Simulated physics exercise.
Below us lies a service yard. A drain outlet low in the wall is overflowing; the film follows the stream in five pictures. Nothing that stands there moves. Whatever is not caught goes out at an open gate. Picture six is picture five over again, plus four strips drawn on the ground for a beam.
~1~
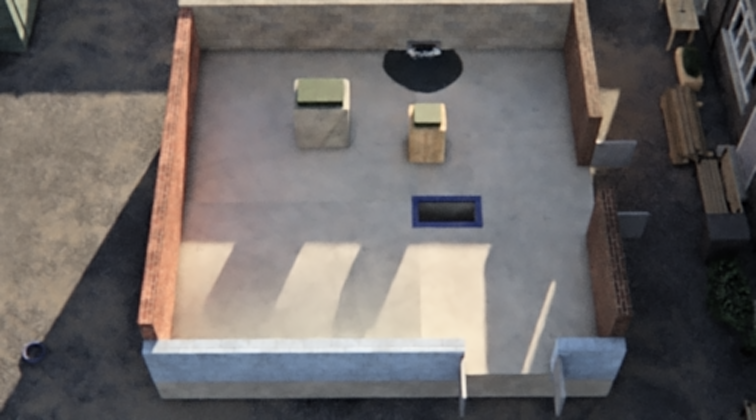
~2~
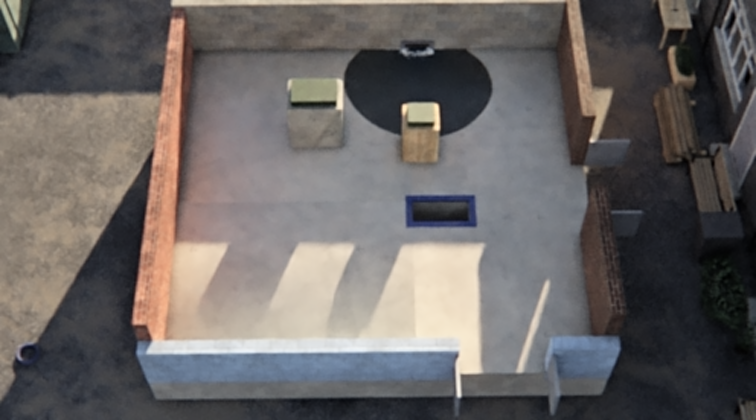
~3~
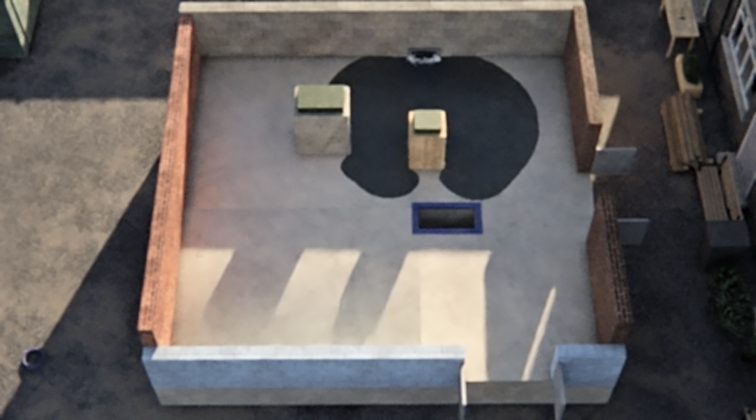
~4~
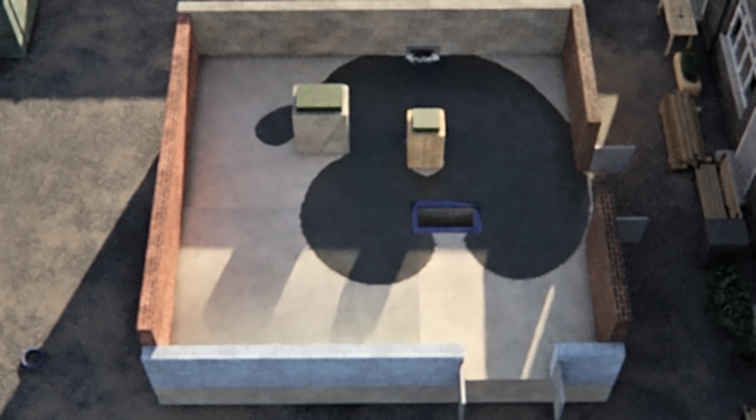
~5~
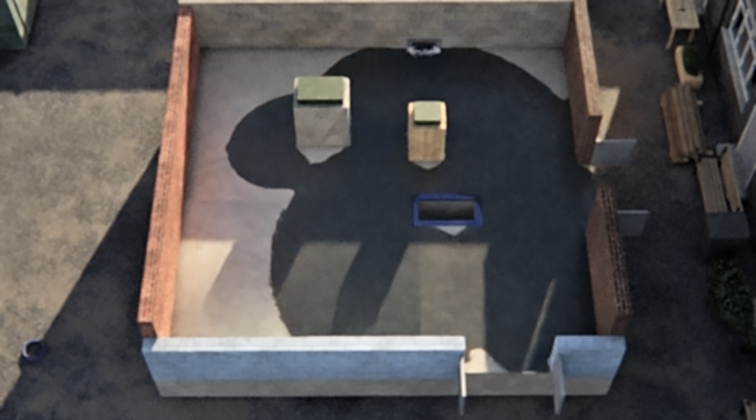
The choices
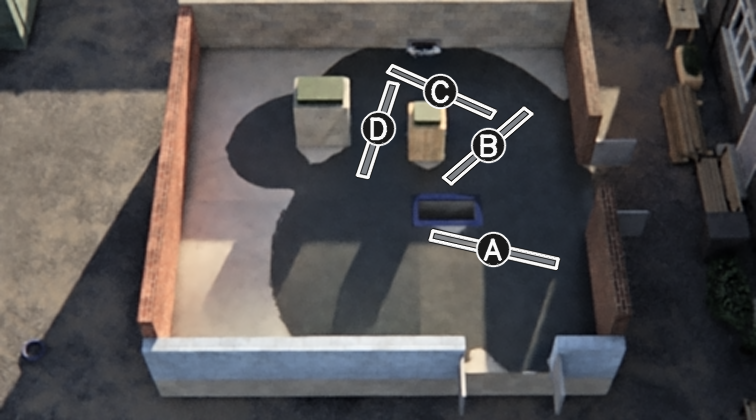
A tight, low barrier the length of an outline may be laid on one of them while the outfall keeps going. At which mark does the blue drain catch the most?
A is best.
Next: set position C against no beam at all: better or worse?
It is worse.
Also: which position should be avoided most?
Here it is position C.
On the marked copy, A from (431, 235) to (557, 263); B from (447, 180) to (527, 111); C from (390, 68) to (492, 114); D from (362, 176) to (393, 83).
With A, about 18 % of the stream goes into the blue drain, about 78 % out by the gates.
With B, about 11 % of the stream goes into the blue drain, about 85 % out by the gates.
With C, about 5 % of the stream goes into the blue drain, about 92 % out by the gates.
With D, about 13 % of the stream goes into the blue drain, about 83 % out by the gates.
